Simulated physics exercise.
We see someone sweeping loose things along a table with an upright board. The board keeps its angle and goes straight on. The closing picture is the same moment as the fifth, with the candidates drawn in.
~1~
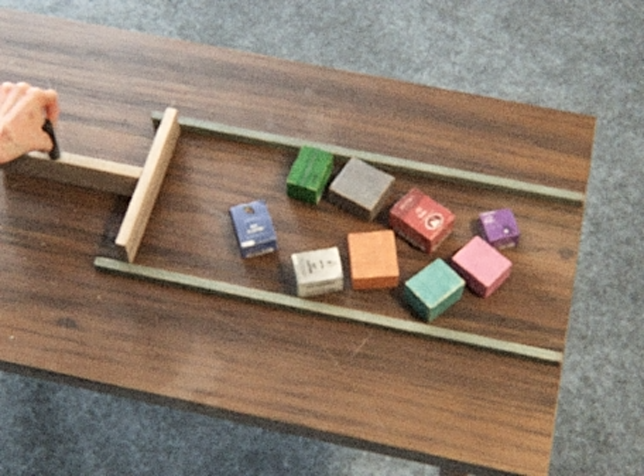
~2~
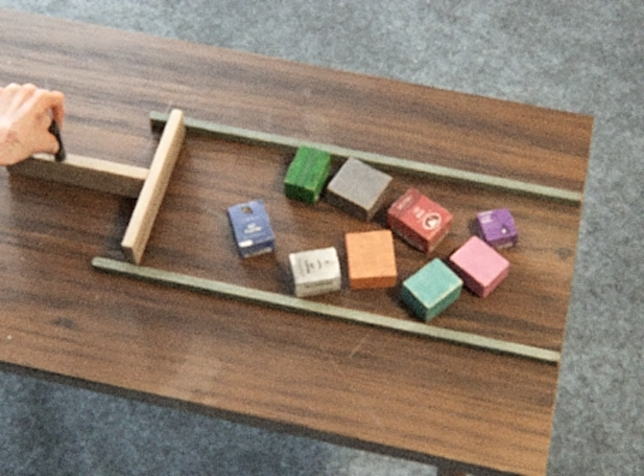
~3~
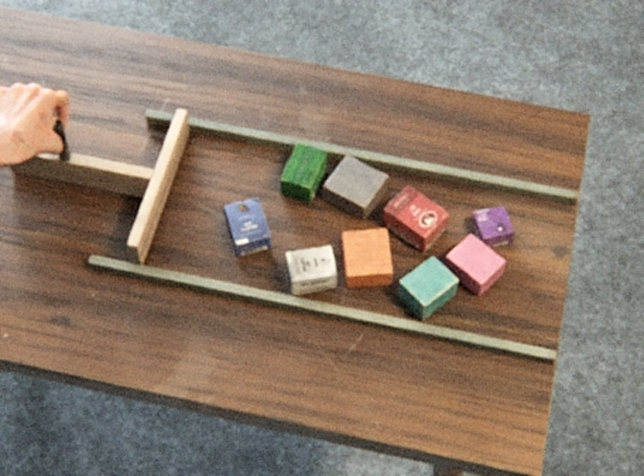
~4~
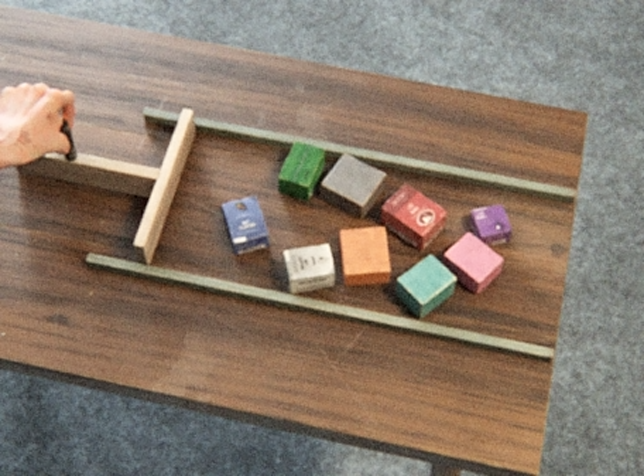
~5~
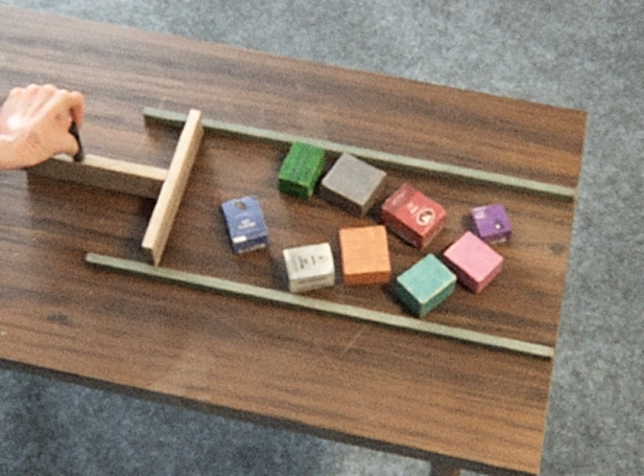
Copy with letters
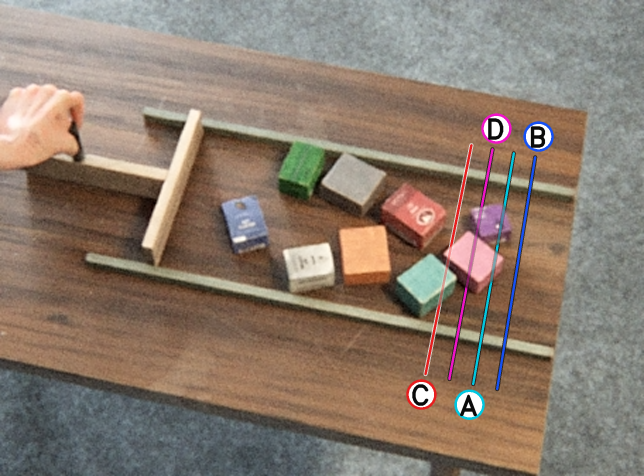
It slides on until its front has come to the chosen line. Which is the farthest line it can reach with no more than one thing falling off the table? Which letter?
Line C.
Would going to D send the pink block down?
Yes.
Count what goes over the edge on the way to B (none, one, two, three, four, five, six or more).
Six or more.
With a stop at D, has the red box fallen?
Yes.
On the copy, A at (495, 262); B at (517, 266); C at (450, 253); D at (472, 257).
On C. First, board (271, 195); white packet (325, 275); green box (306, 170).
Then, board (370, 215); pink block (509, 278); purple box (508, 222).
Finally, board (449, 231); pink block over the edge; turquoise block (547, 320); one fallen.
By contrast, A drops four; B drops seven; D drops four.
